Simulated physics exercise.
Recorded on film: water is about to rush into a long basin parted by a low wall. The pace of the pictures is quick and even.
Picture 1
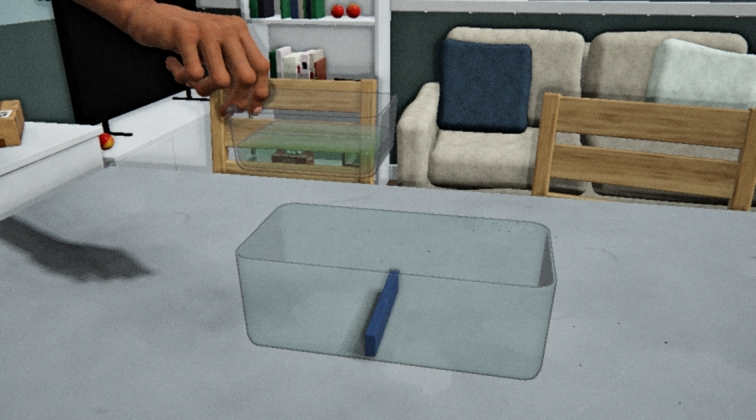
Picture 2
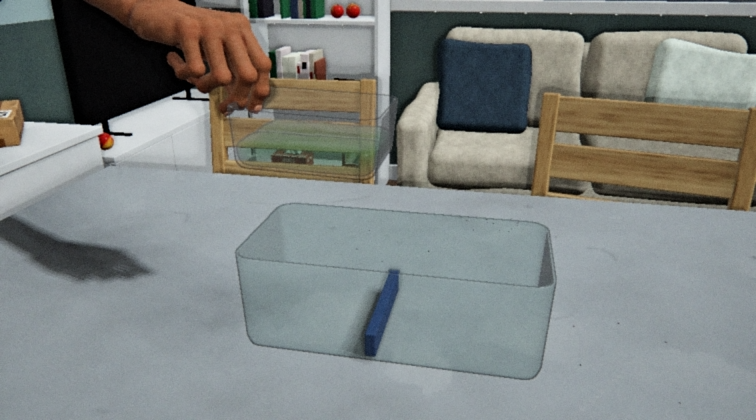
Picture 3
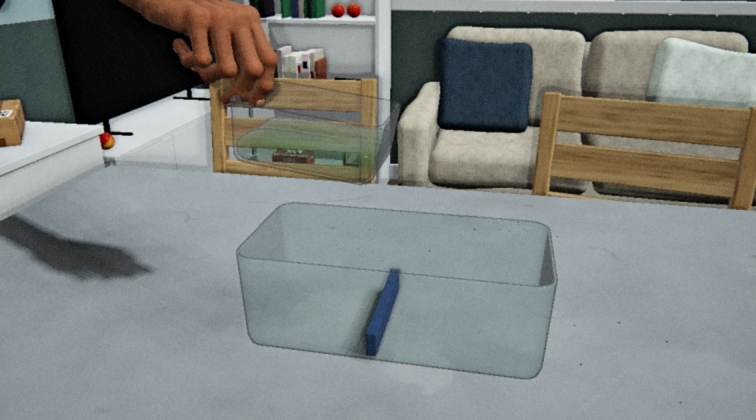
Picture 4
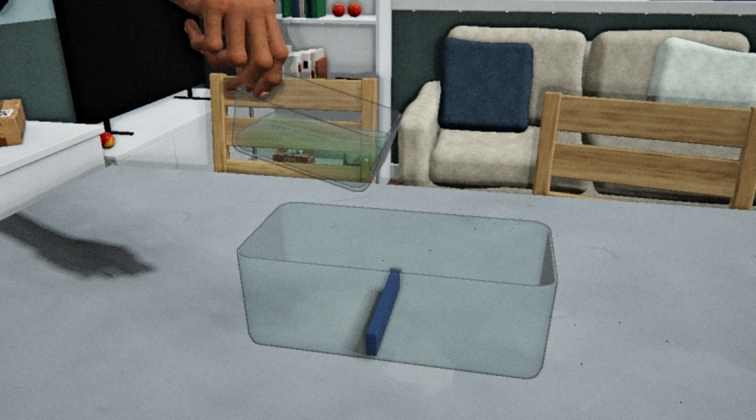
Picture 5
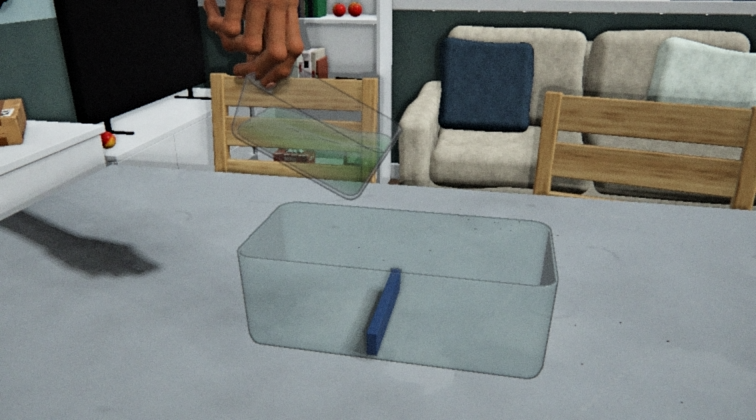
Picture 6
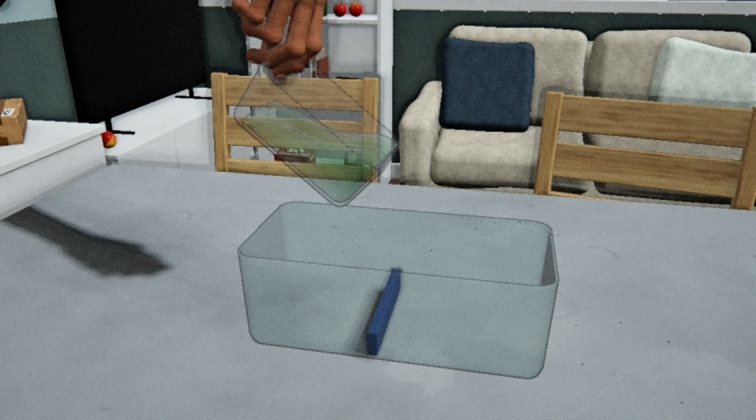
A hand holds a small clear container of greenish liquid above a table, then tilts it steadily down to the right, its right edge lowering behind a long clear basin with a low blue wall that stays still.
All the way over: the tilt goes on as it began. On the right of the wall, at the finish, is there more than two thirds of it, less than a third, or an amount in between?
There is more than two thirds of it there.
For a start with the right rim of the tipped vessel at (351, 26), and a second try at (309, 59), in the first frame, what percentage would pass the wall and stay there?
60 and 15 in a hundred.
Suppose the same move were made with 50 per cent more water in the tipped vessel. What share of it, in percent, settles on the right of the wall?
I'd put it at some 75 %.
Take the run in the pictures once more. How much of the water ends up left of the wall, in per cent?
About 25 per cent.
A moment on, the tilt is 90° and 16 per cent is still to pour, 0 is left of the wall and 54 right of it.
Next, the tilt is 94° and 7 per cent is still to pour, 16 is left of the wall and 74 right of it.
Then the tilt is 94° and 2 per cent is still to pour, 21 is left of the wall and 74 right of it.
Later the tilt is 94° and 0 per cent is still to pour, 24 is left of the wall and 74 right of it.
At rest 25 per cent lies left of the wall, 74 right of it and 1 outside.
